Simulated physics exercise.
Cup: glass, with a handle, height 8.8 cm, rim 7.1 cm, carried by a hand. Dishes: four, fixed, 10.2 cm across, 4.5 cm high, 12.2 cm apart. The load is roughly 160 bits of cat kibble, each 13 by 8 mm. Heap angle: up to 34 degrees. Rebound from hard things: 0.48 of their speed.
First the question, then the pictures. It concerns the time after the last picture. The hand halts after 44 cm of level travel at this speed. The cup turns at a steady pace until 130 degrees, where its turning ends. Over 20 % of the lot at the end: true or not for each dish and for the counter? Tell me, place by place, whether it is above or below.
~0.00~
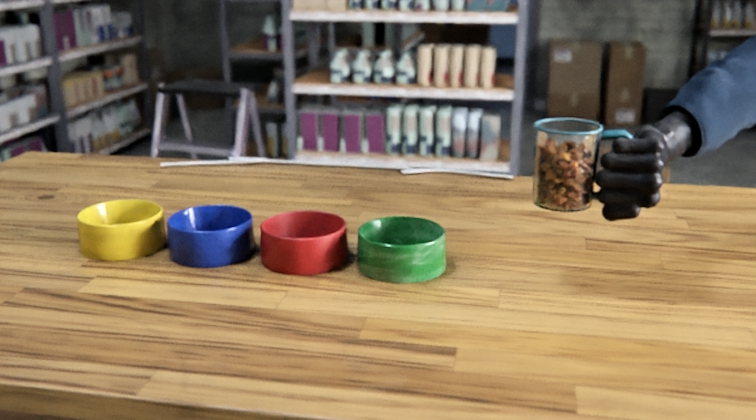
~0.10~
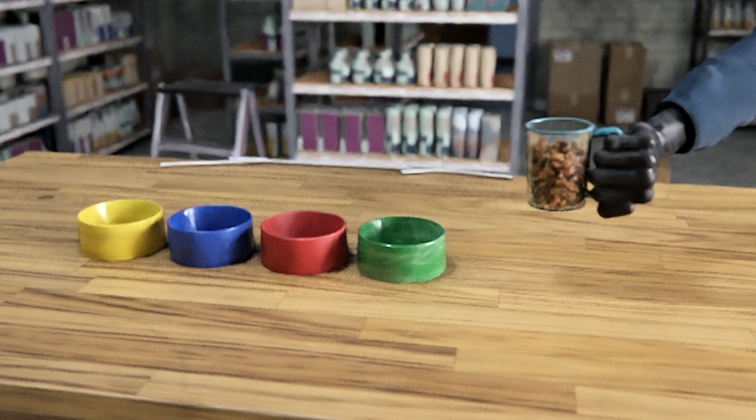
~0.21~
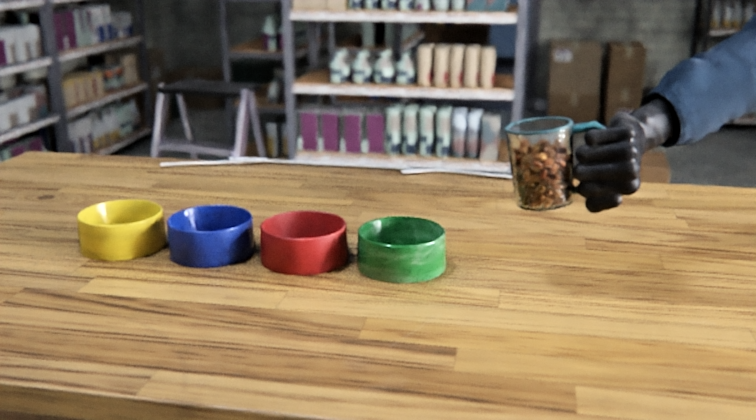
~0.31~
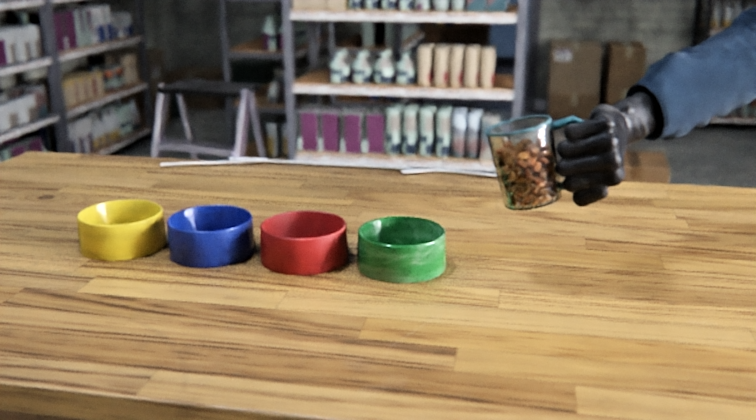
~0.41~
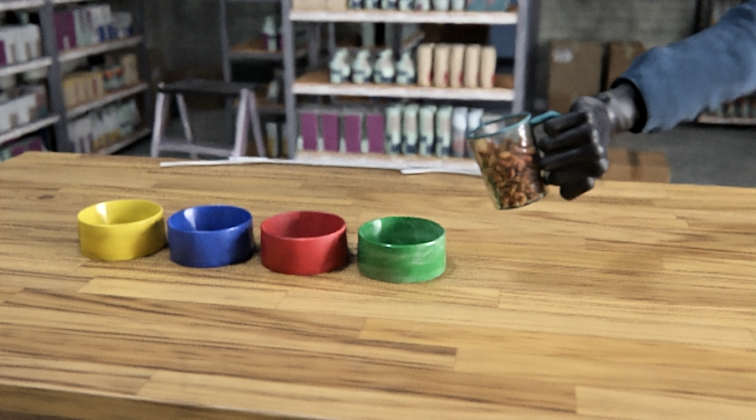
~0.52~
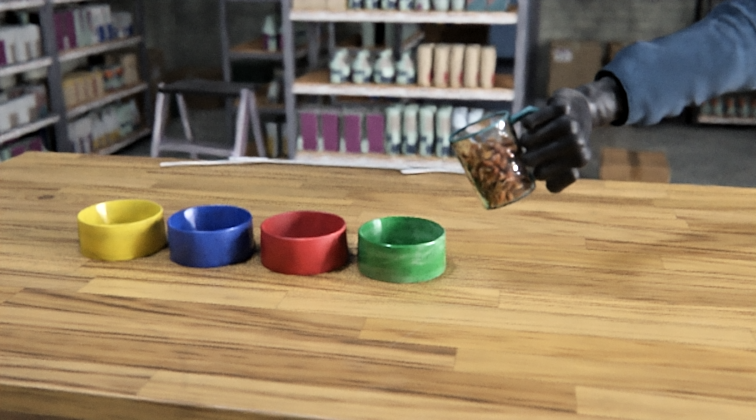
Red dish: Below the mark; blue dish: Above the mark; green dish: Below the mark; yellow dish: Below the mark; counter: Below the mark.
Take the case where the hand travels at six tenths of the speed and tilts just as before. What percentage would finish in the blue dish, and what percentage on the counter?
Shares - blue 0, counter 10.
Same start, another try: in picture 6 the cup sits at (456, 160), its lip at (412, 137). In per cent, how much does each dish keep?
In the end red holds 0, blue holds 30, green holds 0, yellow holds 10.
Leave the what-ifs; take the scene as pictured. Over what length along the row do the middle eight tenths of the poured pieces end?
6 cm, roughly.
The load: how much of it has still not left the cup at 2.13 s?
Roughly 70 in a hundred.
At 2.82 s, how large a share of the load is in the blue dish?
Close to 95 percent of the load.
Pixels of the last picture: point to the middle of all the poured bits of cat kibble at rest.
Centre at rest: Approx. (203, 237) px.
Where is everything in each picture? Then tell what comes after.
Cup at (565, 165), tilt 0 degrees, lip at (535, 125), moved 0.0 cm; middle of the pieces at (565, 174); green dish at (402, 231); red dish at (304, 225); blue dish at (210, 218); yellow dish at (120, 213), in the first picture.
Cup at (558, 165), tilt 3 degrees, lip at (526, 126), moved 0.8 cm; middle of the pieces at (558, 173), in the second picture.
Cup at (542, 164), tilt 8 degrees, lip at (506, 129), moved 2.5 cm; middle of the pieces at (543, 172), in the third picture.
Cup at (526, 163), tilt 14 degrees, lip at (487, 132), moved 4.3 cm; middle of the pieces at (528, 171), in the fourth picture.
Cup at (510, 162), tilt 20 degrees, lip at (468, 135), moved 6.1 cm; middle of the pieces at (513, 170), in the fifth picture.
Cup at (494, 162), tilt 26 degrees, lip at (450, 139), moved 7.9 cm; middle of the pieces at (498, 169); green dish at (402, 231); red dish at (304, 225); blue dish at (210, 218); yellow dish at (120, 213). The cup turns about 55 degrees a second and travels 17 cm a second, in the sixth picture.
After 1.48 s, tilt 80 degrees; cup holds 100 %.
After 2.13 s, tilt 117 degrees; cup holds 70 %, blue 25 %.
After 2.82 s, tilt 130 degrees; cup holds 0 %, blue 95 %.
At rest (3.2 s), red 0 %, blue 95 %, green 0 %, yellow 0 %, counter 5 %.
